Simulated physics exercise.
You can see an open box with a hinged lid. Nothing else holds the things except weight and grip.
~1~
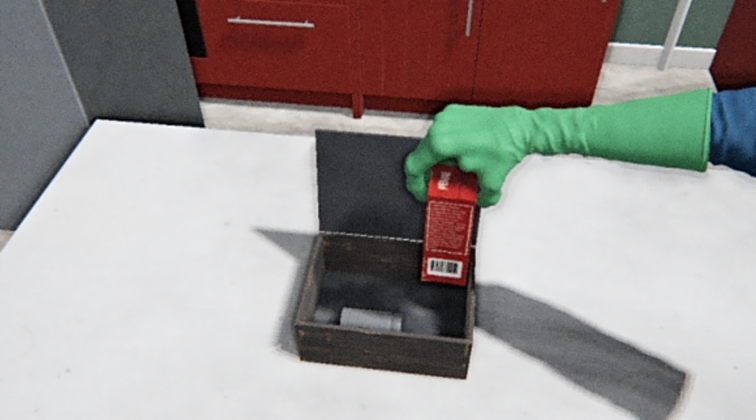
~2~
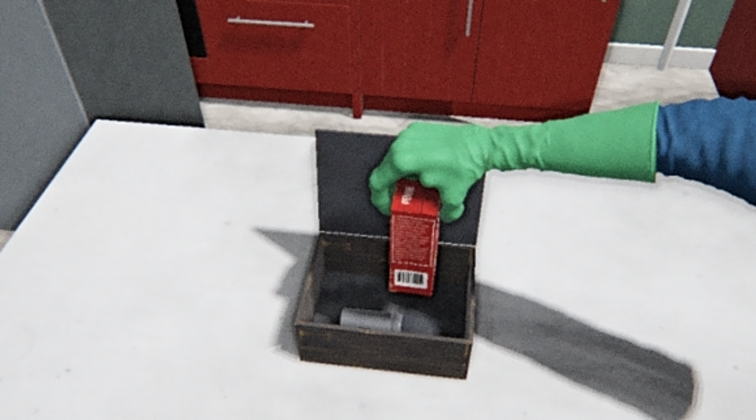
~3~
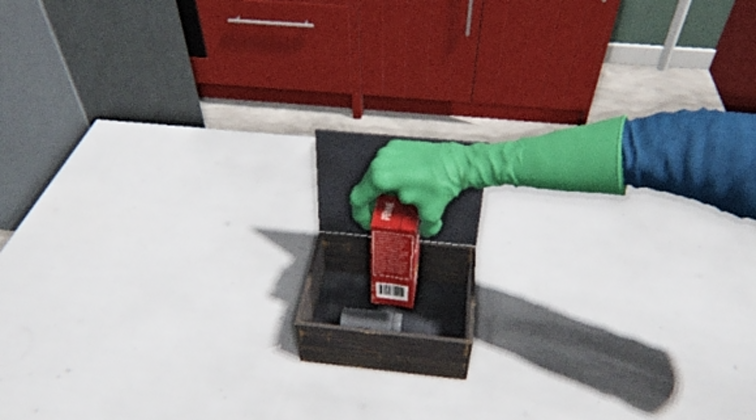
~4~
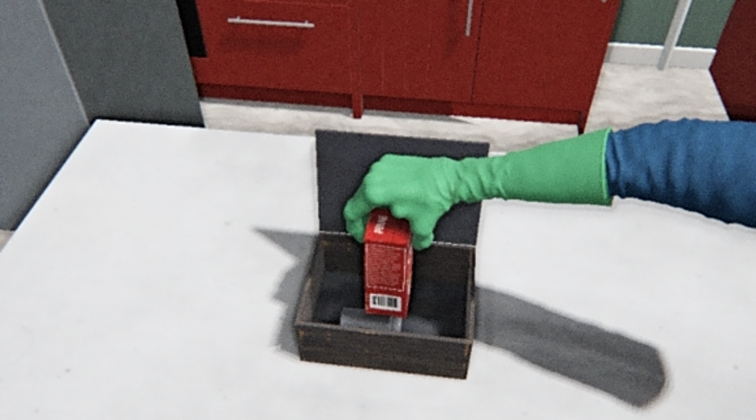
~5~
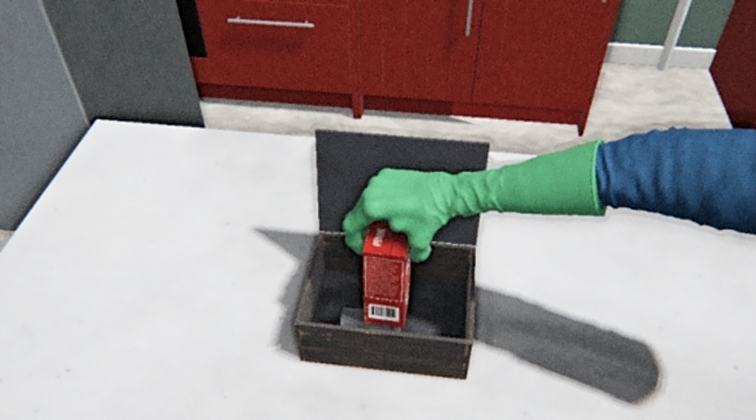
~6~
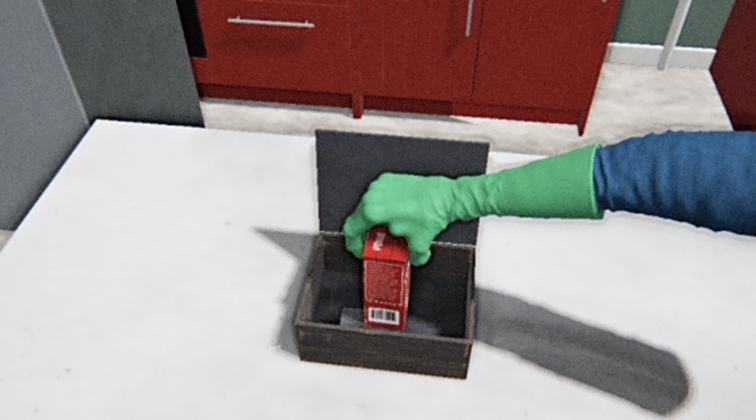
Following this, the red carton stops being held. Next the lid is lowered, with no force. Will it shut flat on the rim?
No, the box ends up open.
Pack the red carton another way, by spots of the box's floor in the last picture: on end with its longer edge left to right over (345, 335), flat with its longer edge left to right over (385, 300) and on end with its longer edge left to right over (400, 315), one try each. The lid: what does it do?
The lid stays partly open the first time, goes all the way down the second time and stays partly open the third time.
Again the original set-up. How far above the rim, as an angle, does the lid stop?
It comes to about 80°.
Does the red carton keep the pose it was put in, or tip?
Well, the red carton ends up skewed.
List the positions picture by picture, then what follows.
In the first frame, still above its spot; red carton (449, 226); grey shaker (371, 324).
In the second frame, still above its spot; red carton (415, 238); grey shaker (371, 324).
In the third frame, still above its spot; red carton (396, 252); grey shaker (371, 324).
In the fourth frame, still above its spot; red carton (389, 264); grey shaker (371, 324).
In the fifth frame, still above its spot; red carton (387, 275).
In the sixth frame, put in, still held; red carton (387, 279).
Then, 0.30 s past the last view, red carton rocked 39° from its first pose near (389, 272); grey shaker displaced a little.
Then, 0.40 s past the last view, red carton rocked 54° from its first pose near (395, 275); grey shaker displaced about its own width.
Then, 0.50 s past the last view, red carton rocked 52° from its first pose near (395, 278); grey shaker displaced about its own width.
Then, 1.60 s past the last view, lid 81° above the rim; red carton rocked 52° from its first pose near (395, 278); grey shaker displaced about its own width.
Finally, lid 82° above the rim; down or leaning hard in the box, red carton; grey shaker still in place. Final places as the last picture's camera would see them, red carton near (395, 278).
